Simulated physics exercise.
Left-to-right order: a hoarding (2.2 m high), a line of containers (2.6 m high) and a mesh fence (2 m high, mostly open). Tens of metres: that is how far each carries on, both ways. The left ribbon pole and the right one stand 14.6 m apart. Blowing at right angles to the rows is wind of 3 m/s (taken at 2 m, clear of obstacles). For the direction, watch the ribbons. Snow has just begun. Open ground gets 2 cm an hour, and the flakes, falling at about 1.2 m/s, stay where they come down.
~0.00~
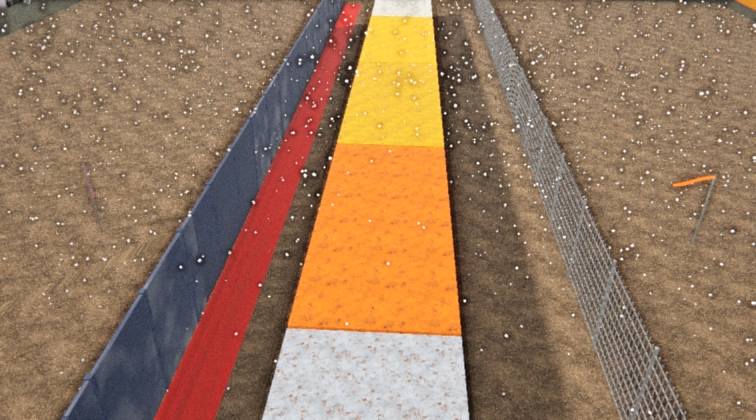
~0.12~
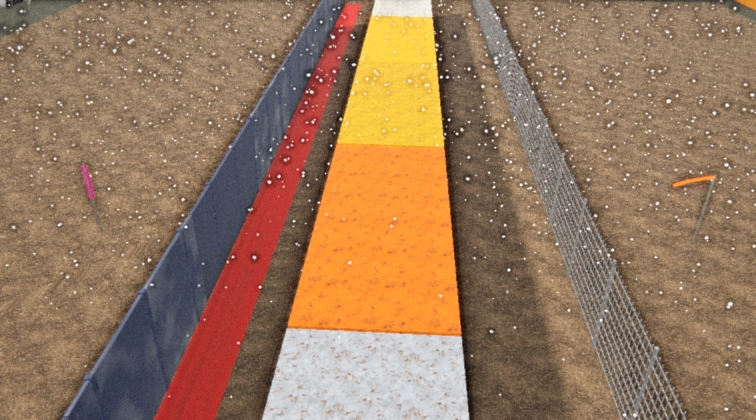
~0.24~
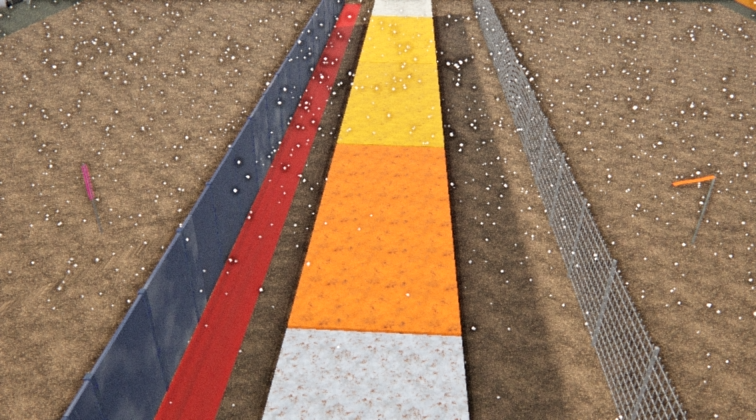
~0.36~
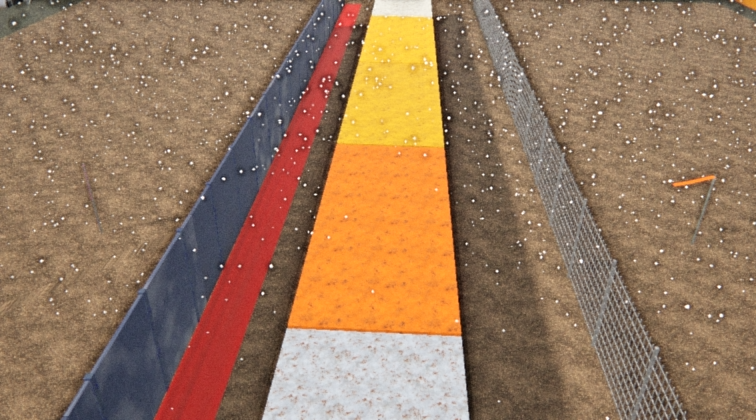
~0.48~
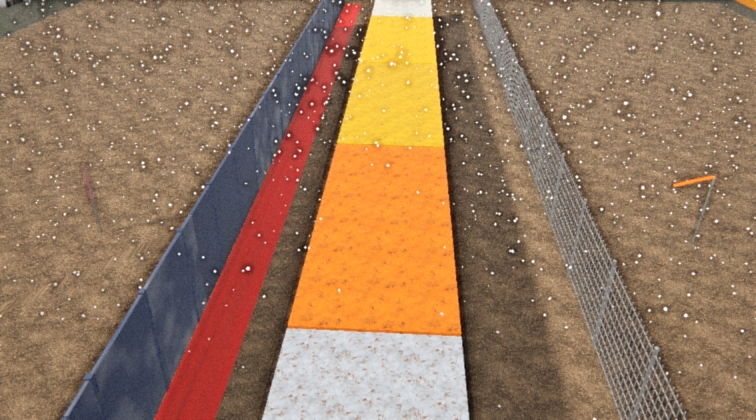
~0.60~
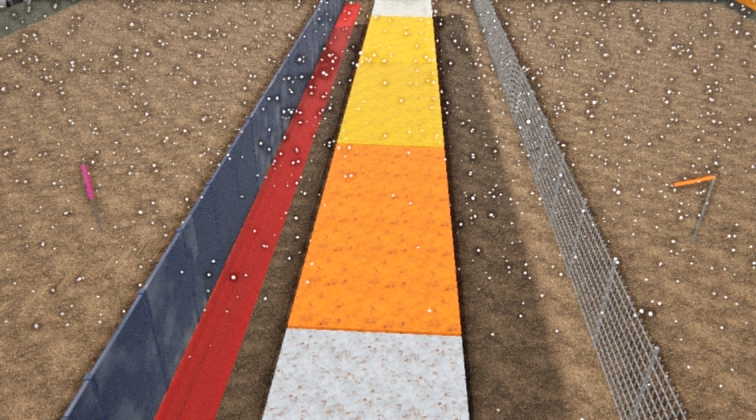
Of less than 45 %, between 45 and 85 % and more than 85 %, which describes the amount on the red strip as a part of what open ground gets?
The amount on the red strip as a part of what open ground gets is between 45 and 85 %.
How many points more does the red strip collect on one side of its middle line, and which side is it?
The right-hand side, about 20 points ahead.
10 minutes on, 2 mm on the red strip, 3 mm in the open.
30 minutes on, 7 mm on the red strip, 10 mm in the open.
60 minutes on, 14 mm on the red strip, 20 mm in the open, so the red strip has 72 % of the open amount; the left half of it has 62 %, the right half 83 %.
